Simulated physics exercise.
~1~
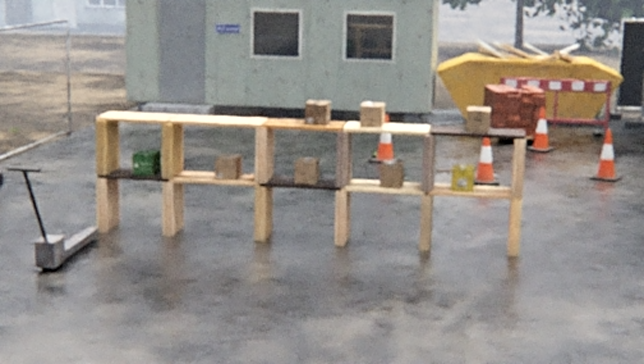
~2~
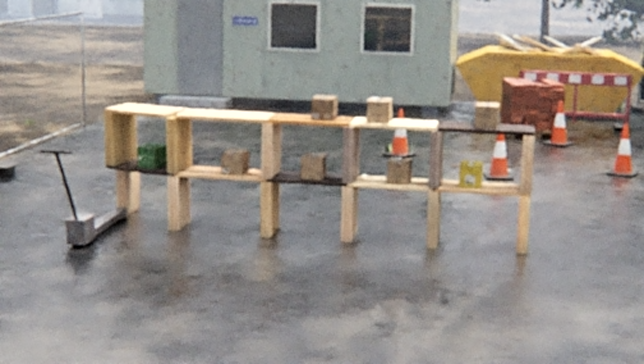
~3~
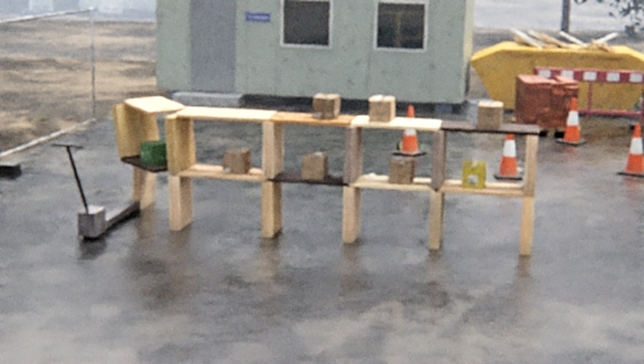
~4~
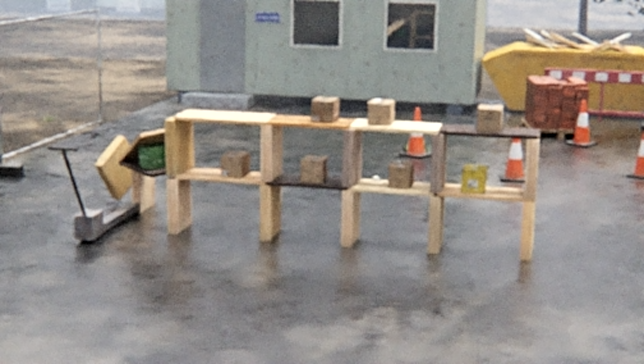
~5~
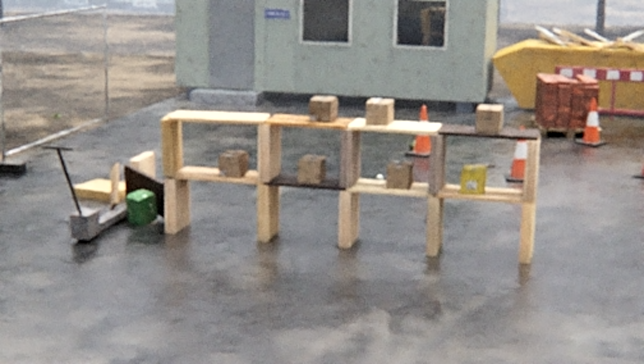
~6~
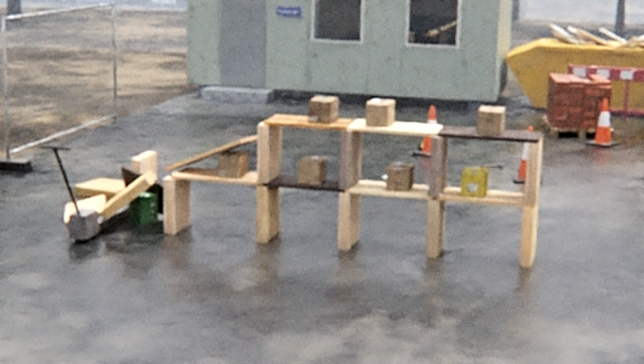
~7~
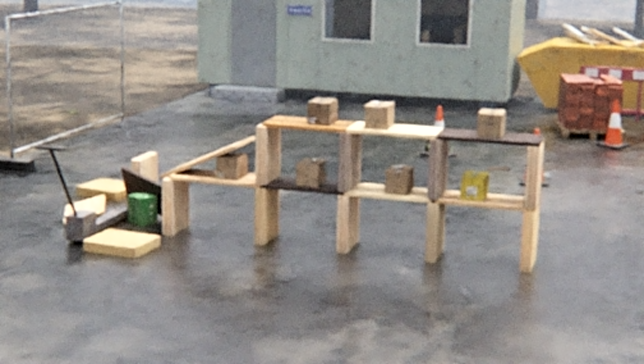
A makeshift two-tier timber rack holding cartons stood on wet ground as a low jack pushed in at its left foot; the left end buckled and collapsed, dropping the green carton onto its side, while the rest, including the yellow carton, stayed standing.
